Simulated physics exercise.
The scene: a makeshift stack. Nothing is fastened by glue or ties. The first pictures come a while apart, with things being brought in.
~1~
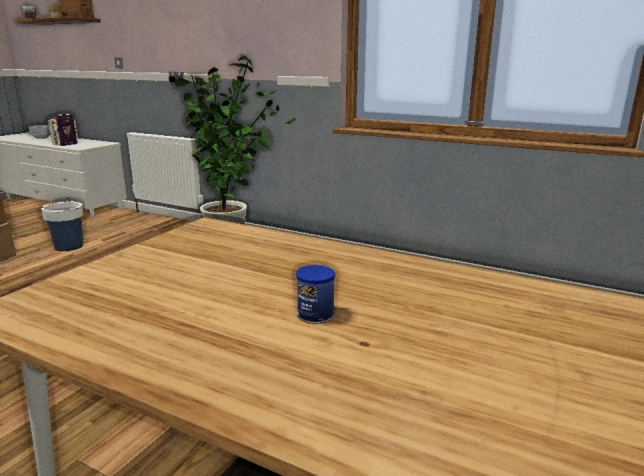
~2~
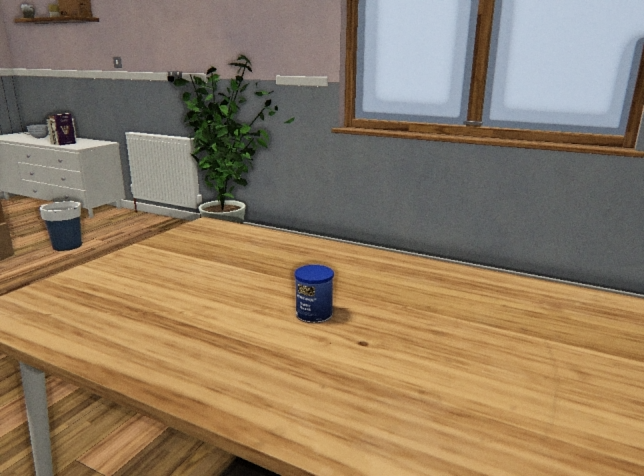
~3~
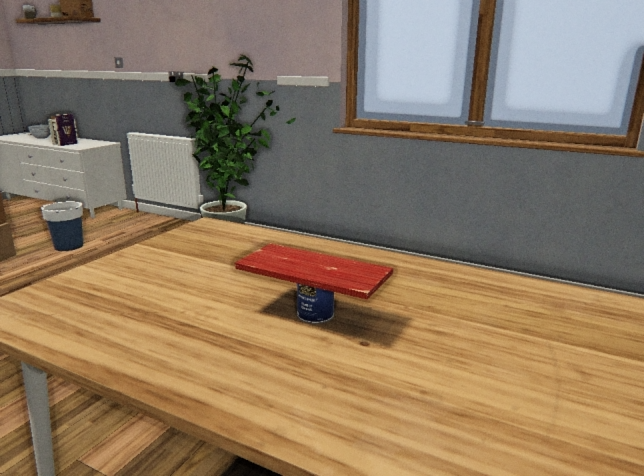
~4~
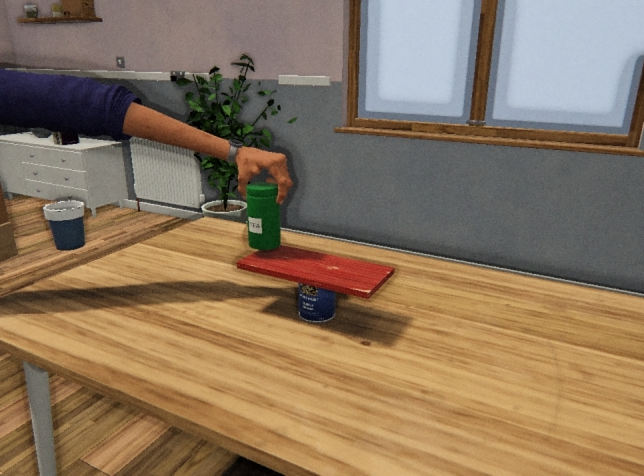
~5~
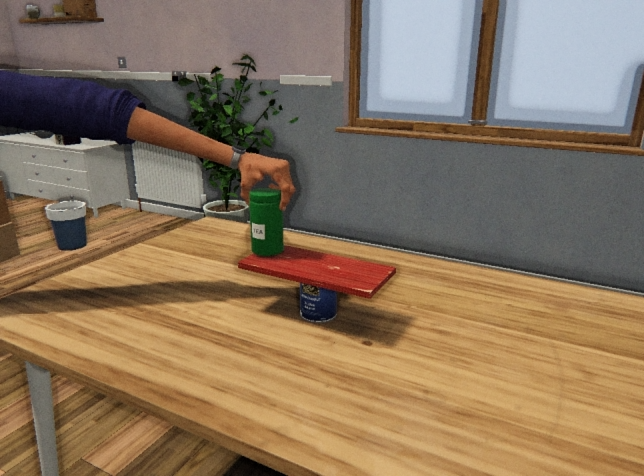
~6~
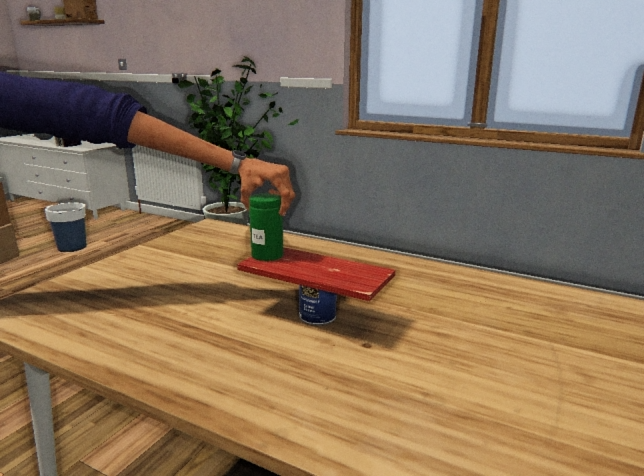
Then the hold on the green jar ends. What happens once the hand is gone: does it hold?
The stack fails.
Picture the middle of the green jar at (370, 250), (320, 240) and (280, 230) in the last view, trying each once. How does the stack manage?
With the first release it tips over; with the second it stays steady; with the third it tips over.
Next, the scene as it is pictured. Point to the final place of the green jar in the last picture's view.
It ends near (225, 276).
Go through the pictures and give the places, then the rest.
In the first frame, the last thing is not in view yet.
In the second frame, the last thing is not in view yet.
In the third frame, the last thing is not in view yet; red board (313, 268).
In the fourth frame, still above its spot; green jar (264, 216); red board (314, 268).
In the fifth frame, still above its spot; green jar (267, 221); red board (316, 268).
In the sixth frame, in place under the hand; green jar (267, 227); red board (316, 270).
Then, 0.30 s on from there, green jar now fallen; red board turned 42° from how it was put.
Then, 0.40 s on from there, red board turned 57° from how it was put.
Then, 0.50 s on from there, red board turned 44° from how it was put.
In the end, fallen, green jar; moved from the start, red board; blue tin unmoved. At the end, from the last picture's camera, green jar near (225, 276). The stack loses its balance.
